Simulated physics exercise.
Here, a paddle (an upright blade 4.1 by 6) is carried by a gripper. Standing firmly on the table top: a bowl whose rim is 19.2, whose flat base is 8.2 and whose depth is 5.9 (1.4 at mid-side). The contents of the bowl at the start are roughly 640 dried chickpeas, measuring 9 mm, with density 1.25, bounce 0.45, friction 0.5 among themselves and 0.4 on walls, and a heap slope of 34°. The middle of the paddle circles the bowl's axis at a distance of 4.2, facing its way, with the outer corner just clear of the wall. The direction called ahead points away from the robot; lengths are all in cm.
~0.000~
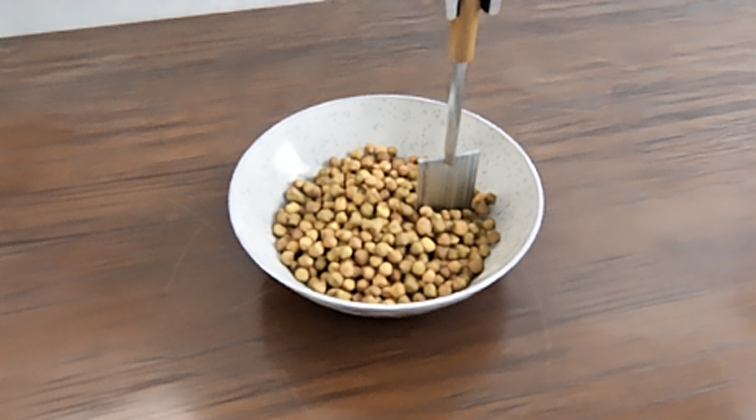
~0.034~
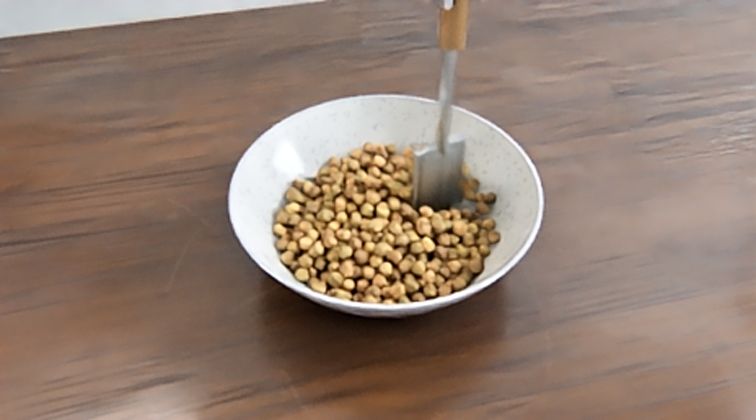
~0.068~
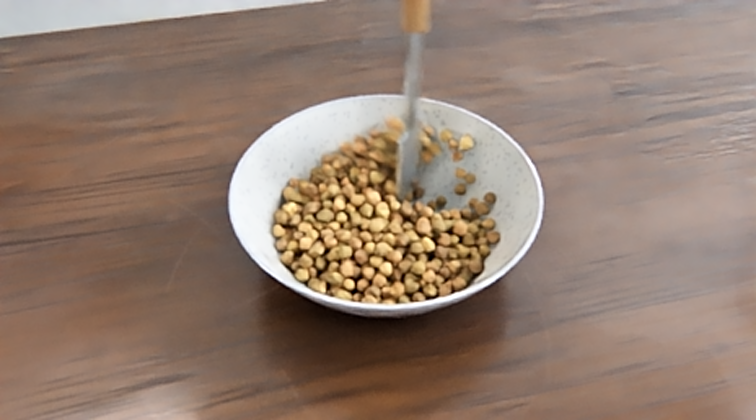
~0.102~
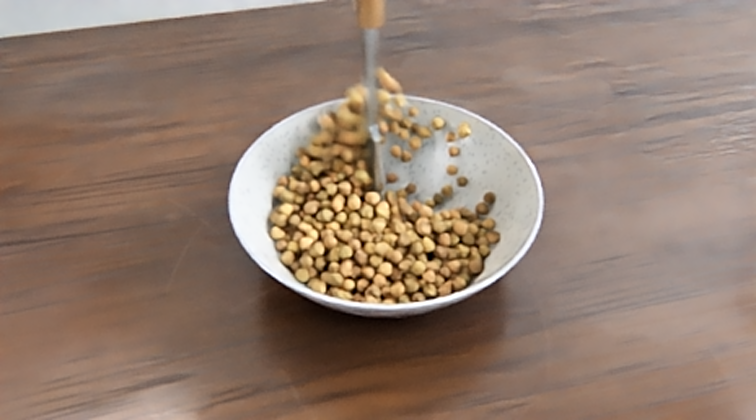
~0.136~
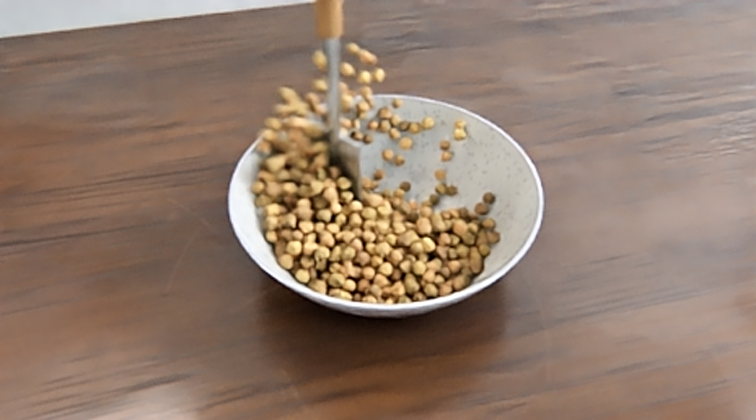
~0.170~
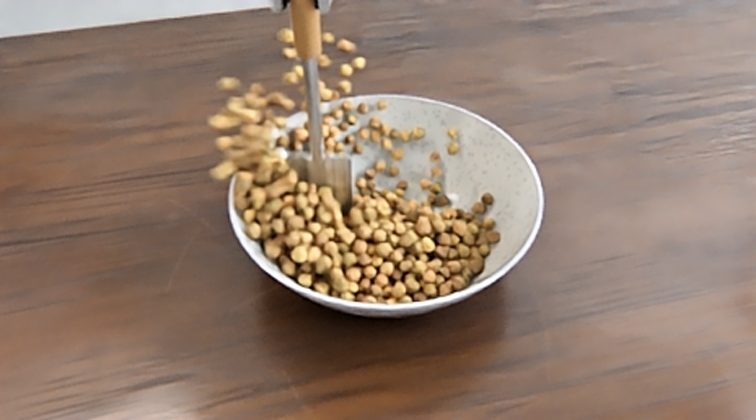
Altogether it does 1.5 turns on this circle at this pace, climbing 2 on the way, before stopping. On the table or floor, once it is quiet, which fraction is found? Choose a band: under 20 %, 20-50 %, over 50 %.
Band: 20-50 %.
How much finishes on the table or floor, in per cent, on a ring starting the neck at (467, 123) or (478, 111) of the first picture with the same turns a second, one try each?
Near 25 and 5 in a hundred, one try each.
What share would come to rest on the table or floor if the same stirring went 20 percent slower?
Estimated share: About 15 per cent.
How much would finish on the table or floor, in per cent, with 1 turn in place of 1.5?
That would give some 20 percent.
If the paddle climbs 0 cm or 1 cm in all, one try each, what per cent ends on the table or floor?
Try one: Around 40 %; try two: Around 30 %.
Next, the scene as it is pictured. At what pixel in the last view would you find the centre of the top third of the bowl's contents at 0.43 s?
In the final view it lies at about (414, 177).
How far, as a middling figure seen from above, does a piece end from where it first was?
I'd estimate close to 6 cm.
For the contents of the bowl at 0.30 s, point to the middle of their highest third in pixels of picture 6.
Around pixel (460, 245).
After 0.30 s, 305° round, highest piece 10 above the table; 518 in the bowl, 47 on the table or floor, 74 in flight or on the tool.
After 0.43 s, 87° round, highest piece 8 above the table; 483 in the bowl, 134 on the table or floor, 22 in flight or on the tool.
After 0.70 s, 180° round, highest piece 5 above the table; 473 in the bowl, 166 on the table or floor.
After 1.40 s, 180° round, highest piece 5 above the table; 473 in the bowl, 166 on the table or floor.
In the end, 473 in the bowl, 166 on the table or floor. That is 26 % on the table or floor.
